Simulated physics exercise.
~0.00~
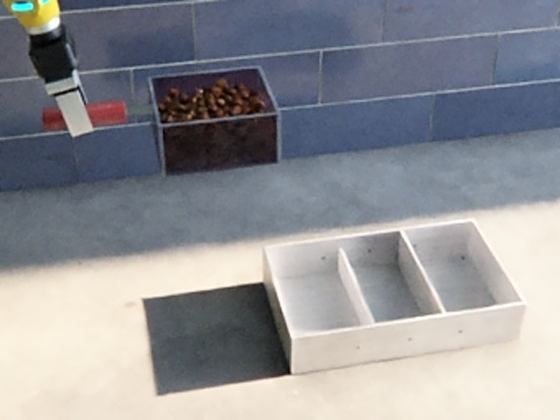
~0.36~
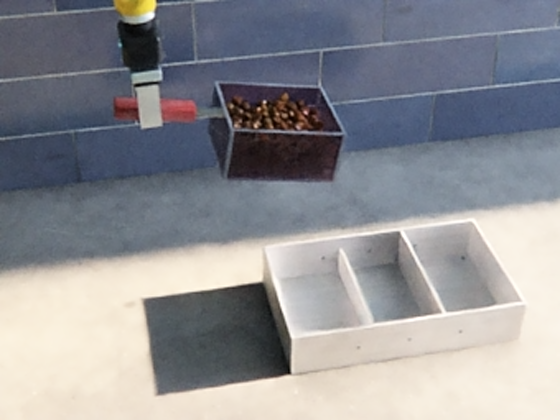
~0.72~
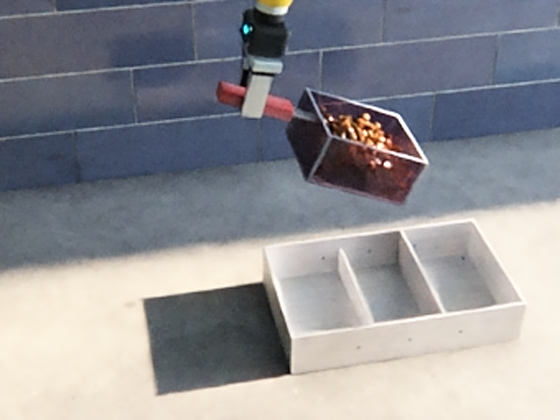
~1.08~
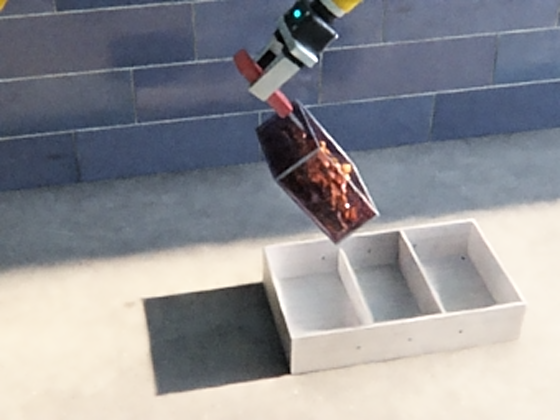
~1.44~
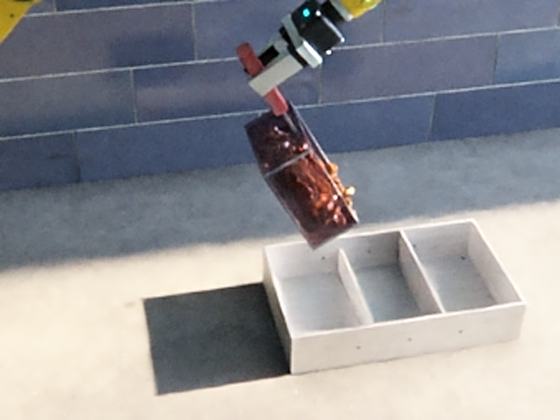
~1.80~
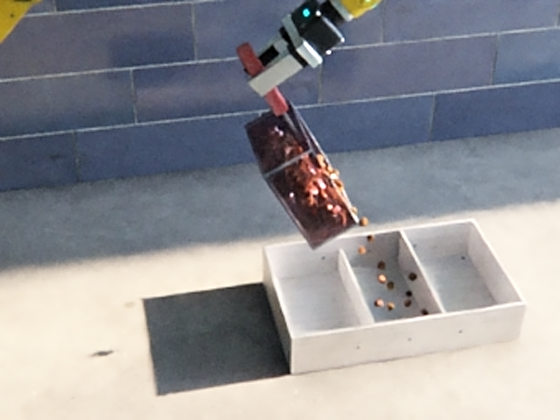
A robot arm carried a dark, see-through box of small brown pellets to the right and tipped it steeply over a pale three-part tray, until a few pellets spilled into the middle section while most stayed in the box.
